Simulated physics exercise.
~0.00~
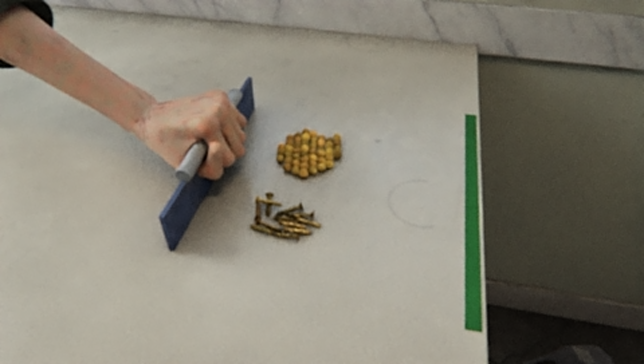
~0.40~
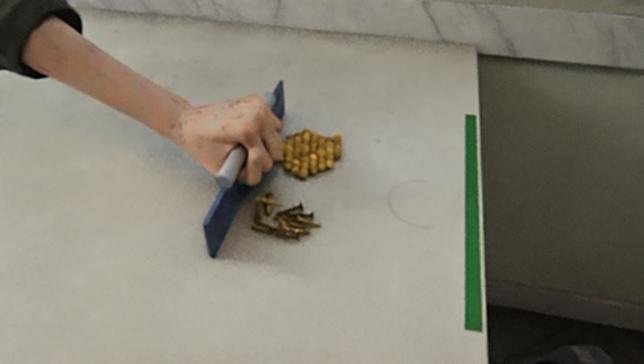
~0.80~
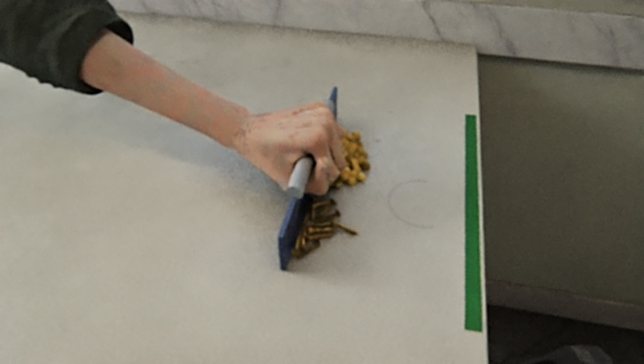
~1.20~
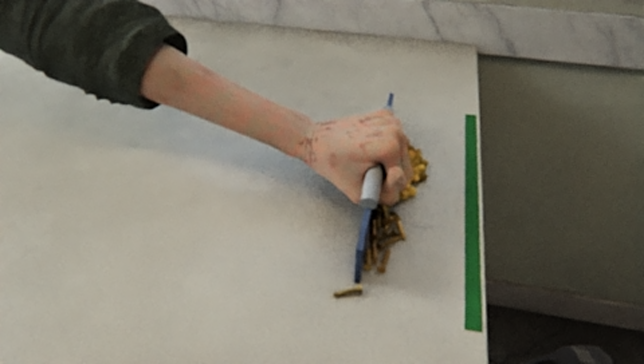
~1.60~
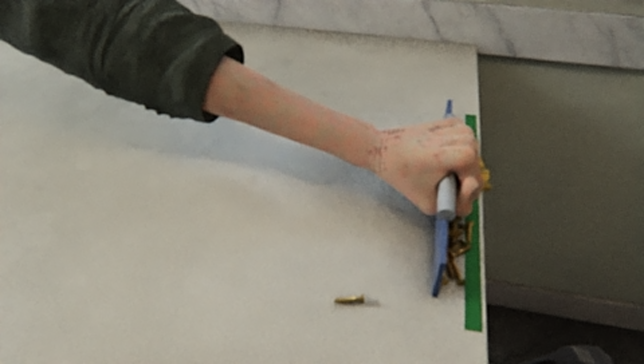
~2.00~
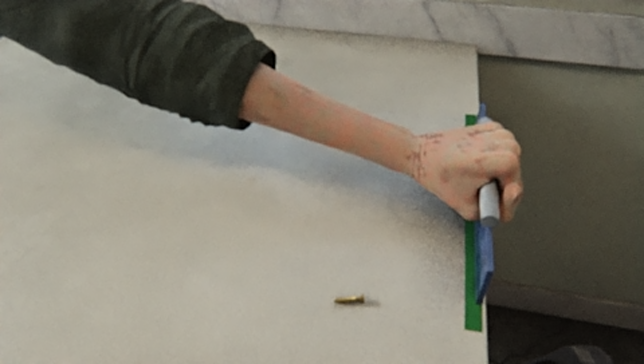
A hand in a dark sleeve grips the grey handle of a blue scraper at the left of a pale table, seen from above at an angle, with a marble strip along the back. To its right lie a cluster of yellow-gold pieces and, nearer, a loose pile of brassy screws, with green tape by the right edge. The hand sweeps the scraper right, gathering both portions against the blade. One brassy piece slips past its near end and stays behind. The rest is pushed across the tape and over the edge, and the scraper ends at the tape, the lone piece still on the table.
